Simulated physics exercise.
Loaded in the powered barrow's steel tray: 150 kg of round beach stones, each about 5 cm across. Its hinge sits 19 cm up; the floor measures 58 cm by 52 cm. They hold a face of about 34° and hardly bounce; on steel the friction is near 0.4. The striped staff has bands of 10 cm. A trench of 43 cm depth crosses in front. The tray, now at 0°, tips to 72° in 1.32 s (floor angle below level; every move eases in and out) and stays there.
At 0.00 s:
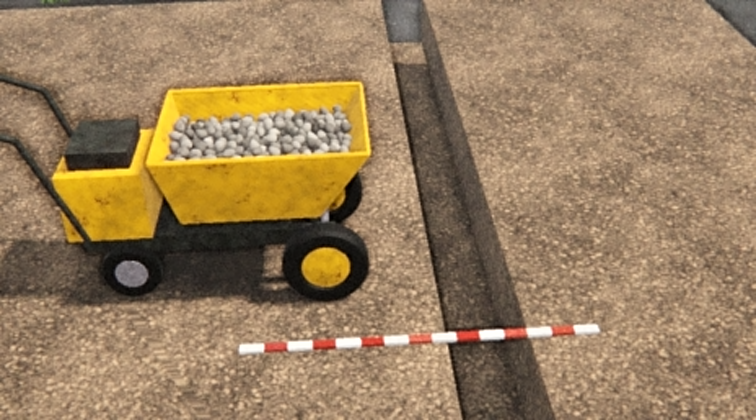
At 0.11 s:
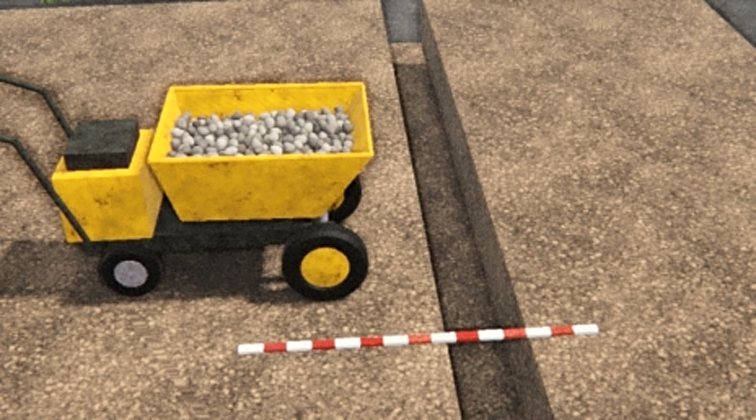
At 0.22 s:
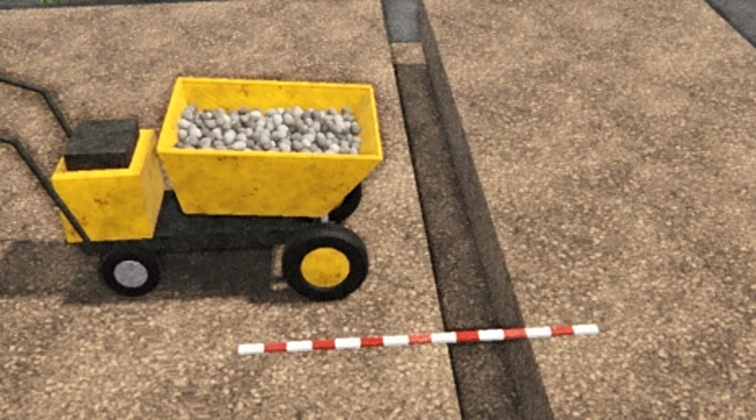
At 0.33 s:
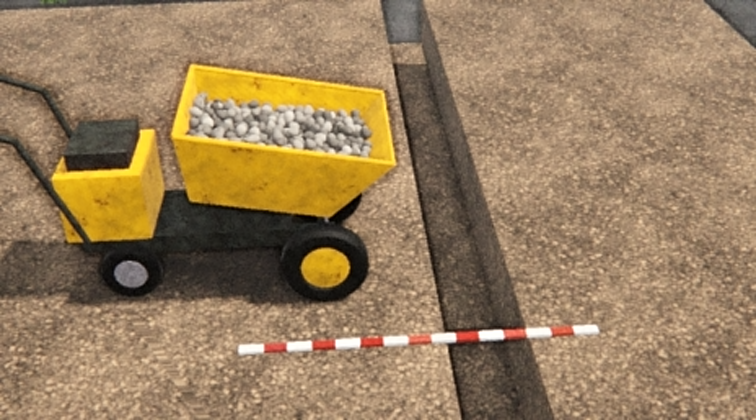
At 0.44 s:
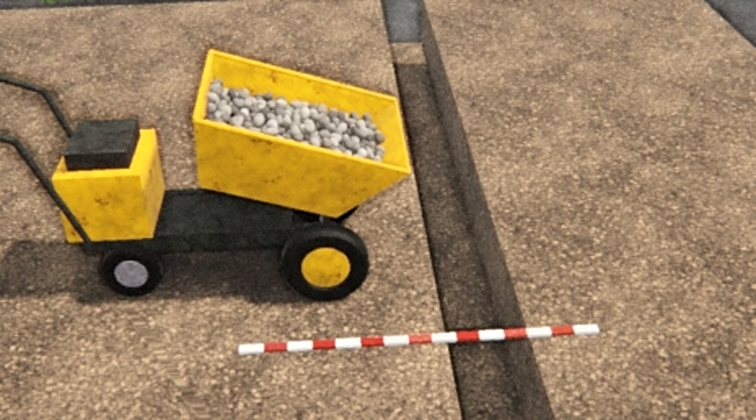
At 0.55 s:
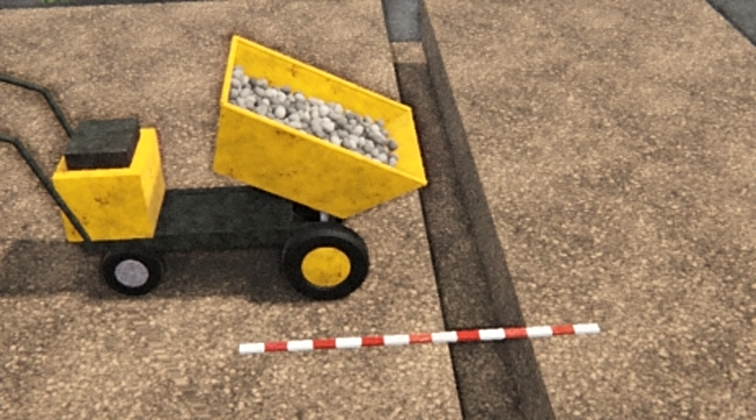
The video shows a yellow powered barrow loaded with grey stones standing beside a trench, a red-and-white striped staff lying across it, as the tray's left end rises, slowly at first, and the tray tilts steadily toward the right.
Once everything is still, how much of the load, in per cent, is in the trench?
Some 74 per cent of it.
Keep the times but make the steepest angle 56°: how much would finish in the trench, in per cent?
Then about 45 per cent.
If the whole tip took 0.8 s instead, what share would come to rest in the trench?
Then about 65 per cent.
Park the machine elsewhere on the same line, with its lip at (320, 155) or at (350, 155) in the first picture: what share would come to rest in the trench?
Near 100 per cent from the first place, 90 from the second.
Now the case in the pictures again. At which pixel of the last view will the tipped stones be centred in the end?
Near (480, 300).
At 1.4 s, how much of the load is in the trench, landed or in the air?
Some 35 per cent.
After 1.0 s the floor is at 61°; 100 % in the tray; the foremost stones are at (460, 209).
After 1.4 s the floor is at 72°; 53 % in the tray, 33 % in the trench, 14 % past the trench; the foremost stones are at (560, 239).
After 1.8 s the floor is at 72°; 23 % in the tray, 51 % in the trench, 26 % past the trench; the foremost stones are at (656, 241).
After 3.7 s the floor is at 72°; 0 % in the tray, 74 % in the trench, 26 % past the trench; the foremost stones are at (750, 257).
